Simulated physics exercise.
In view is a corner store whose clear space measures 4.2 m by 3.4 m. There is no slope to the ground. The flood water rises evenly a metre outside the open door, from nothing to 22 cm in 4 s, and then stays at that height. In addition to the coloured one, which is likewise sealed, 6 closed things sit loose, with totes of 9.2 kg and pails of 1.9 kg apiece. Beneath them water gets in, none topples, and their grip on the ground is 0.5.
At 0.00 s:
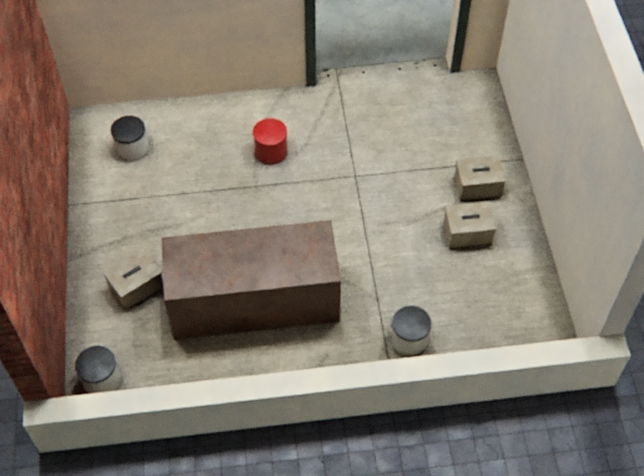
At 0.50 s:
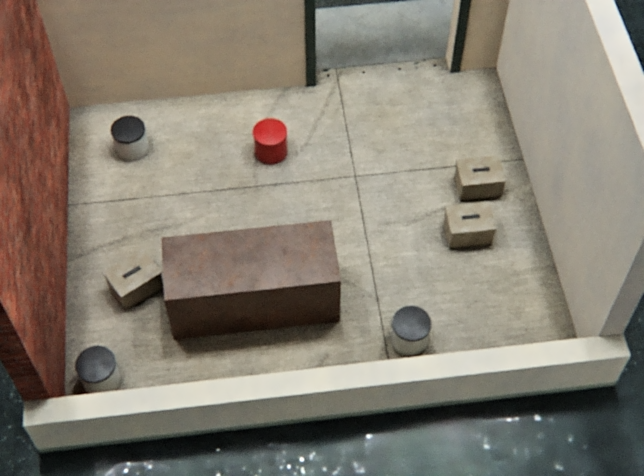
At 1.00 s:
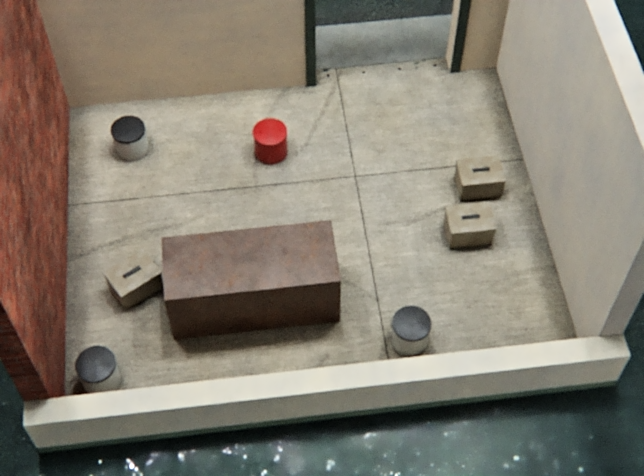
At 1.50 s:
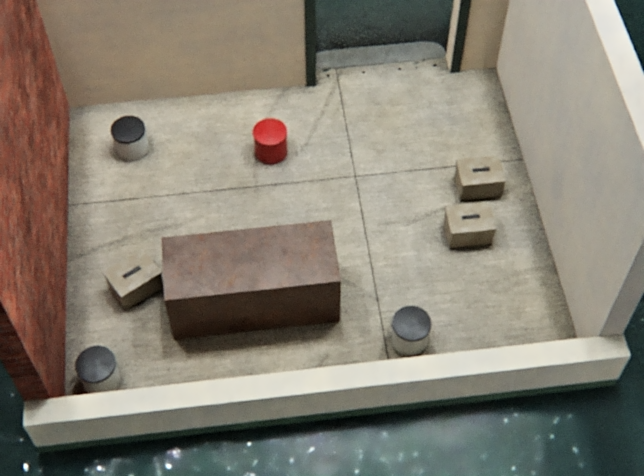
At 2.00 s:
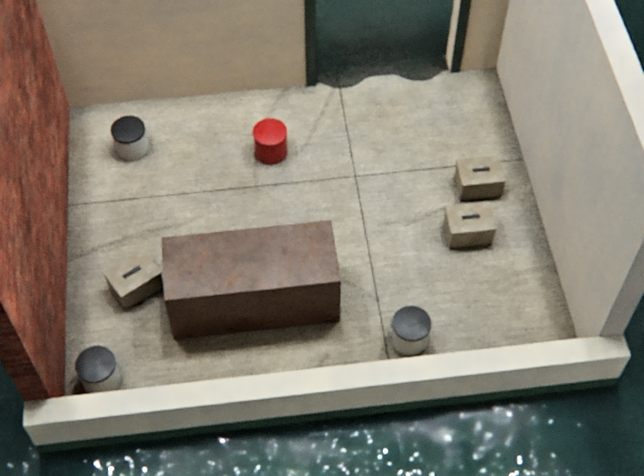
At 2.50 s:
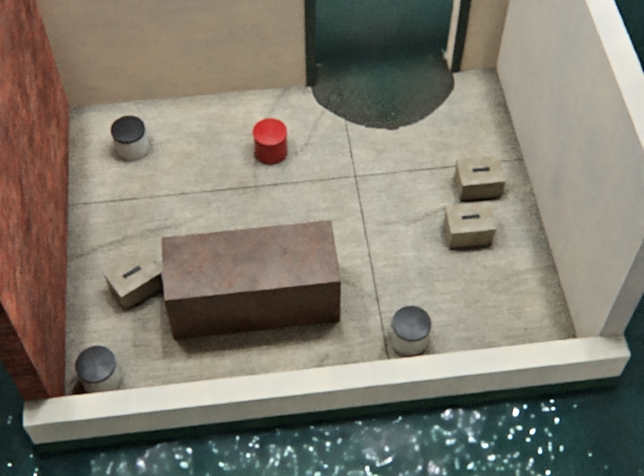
In a small store with an open doorway, dark water rose outside and then began spreading in across the floor at the back, while the red pail and everything else stayed still.
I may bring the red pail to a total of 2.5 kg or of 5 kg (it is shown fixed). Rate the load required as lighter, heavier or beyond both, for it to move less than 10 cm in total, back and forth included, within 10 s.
Heavier.
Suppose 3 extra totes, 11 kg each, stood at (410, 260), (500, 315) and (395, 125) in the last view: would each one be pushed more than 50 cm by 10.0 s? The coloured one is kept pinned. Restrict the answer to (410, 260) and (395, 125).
Order as asked: Goes beyond / goes beyond.
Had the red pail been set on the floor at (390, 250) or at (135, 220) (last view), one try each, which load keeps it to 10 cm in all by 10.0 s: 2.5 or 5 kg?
For the first start neither one suffices; for the second neither one suffices.
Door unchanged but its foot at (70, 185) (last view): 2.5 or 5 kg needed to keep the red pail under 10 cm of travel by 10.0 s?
Result: Neither option suffices.
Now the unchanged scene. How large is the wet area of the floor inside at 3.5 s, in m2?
Roughly 3.0 m2 of it is wet.
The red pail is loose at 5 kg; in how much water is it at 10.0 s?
About 4 cm.
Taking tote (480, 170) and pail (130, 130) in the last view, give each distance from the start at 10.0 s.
In turn: 200 cm, 80 cm.
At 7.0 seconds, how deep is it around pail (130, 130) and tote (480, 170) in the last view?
Some 1 cm at the first, some 19 cm at the second.
After 3.5 s the red pail would be 0 cm from its start with 2.5 kg and 0 cm from its start with 5 kg; 0 cm of water round it then.
After 4.5 s the red pail would be 0 cm from its start with 2.5 kg and 0 cm from its start with 5 kg; 2 cm of water round it then.
After 7.0 s the red pail would be 21 cm from its start with 2.5 kg and 0 cm from its start with 5 kg; 3 cm of water round it then.
After 10.0 s the red pail would be 32 cm from its start with 2.5 kg and 0 cm from its start with 5 kg; 4 cm of water round it then.
